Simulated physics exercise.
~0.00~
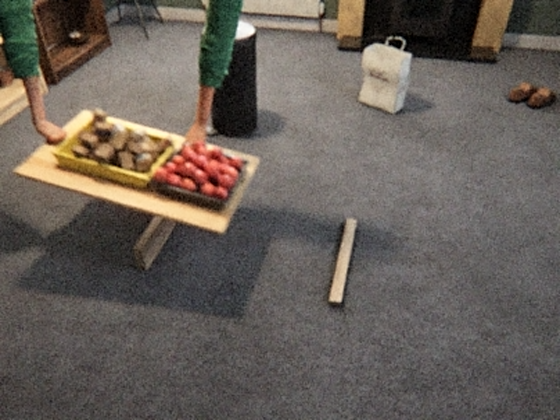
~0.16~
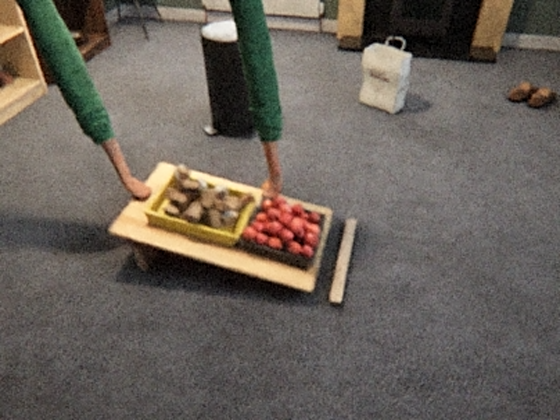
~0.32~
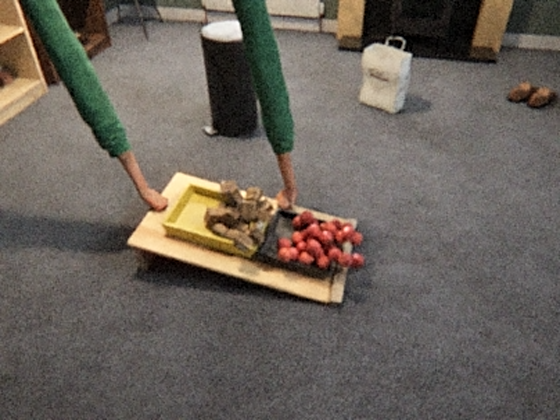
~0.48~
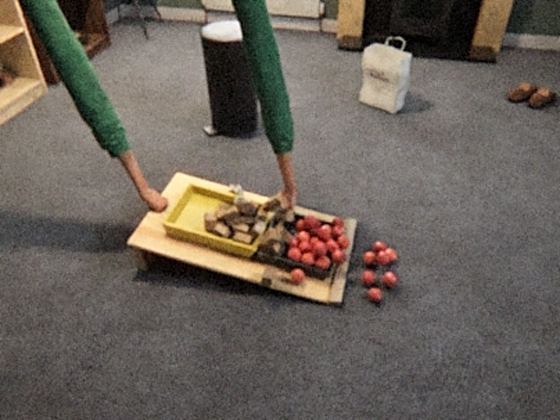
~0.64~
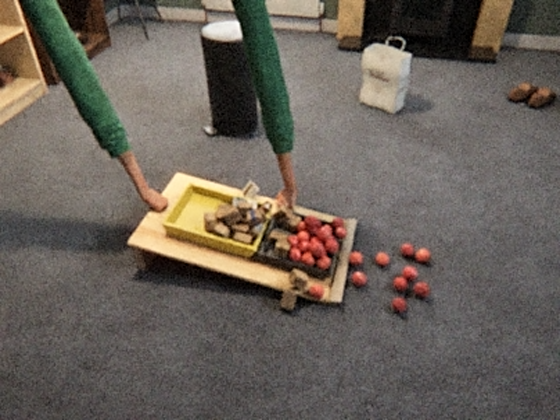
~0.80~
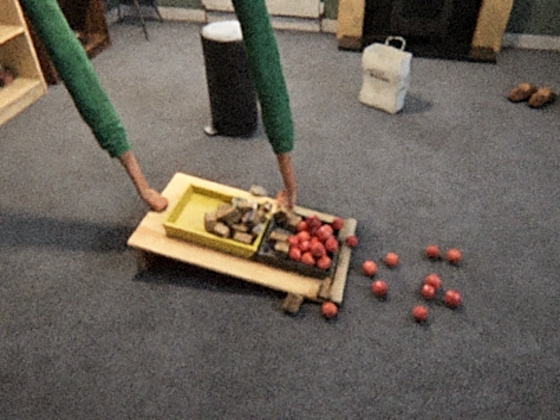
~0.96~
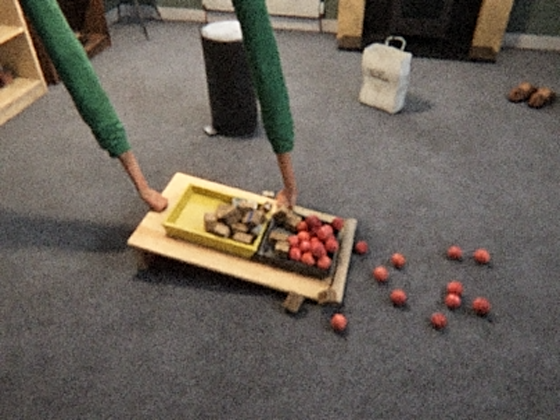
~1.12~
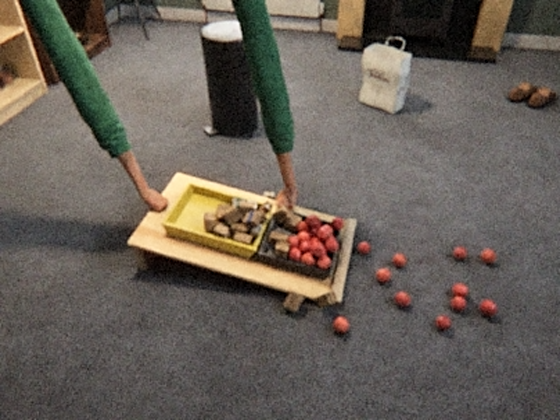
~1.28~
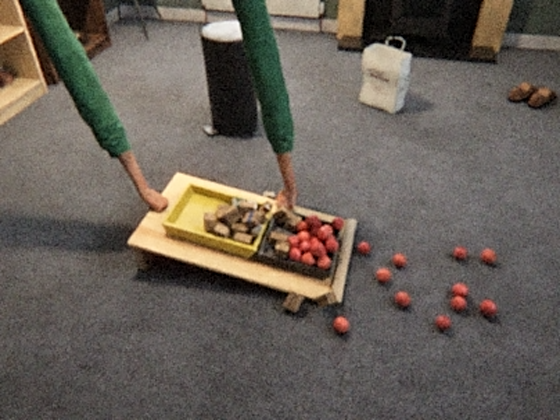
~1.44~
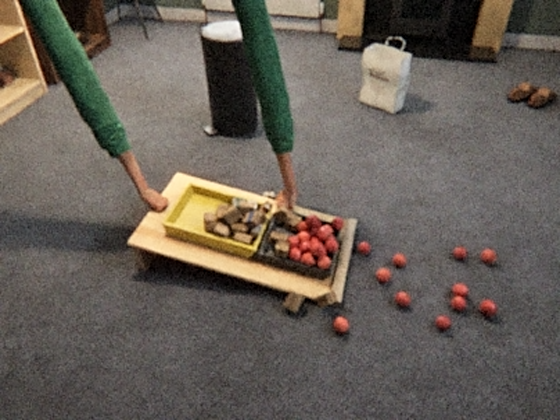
A tilted board carrying a yellow tray of small brown blocks and a black tray of tomatoes is swung rightward and down by two green-sleeved arms until it halts at a wooden strip; blocks slide out of the yellow tray, and several tomatoes roll away right, coming to rest on the carpet.
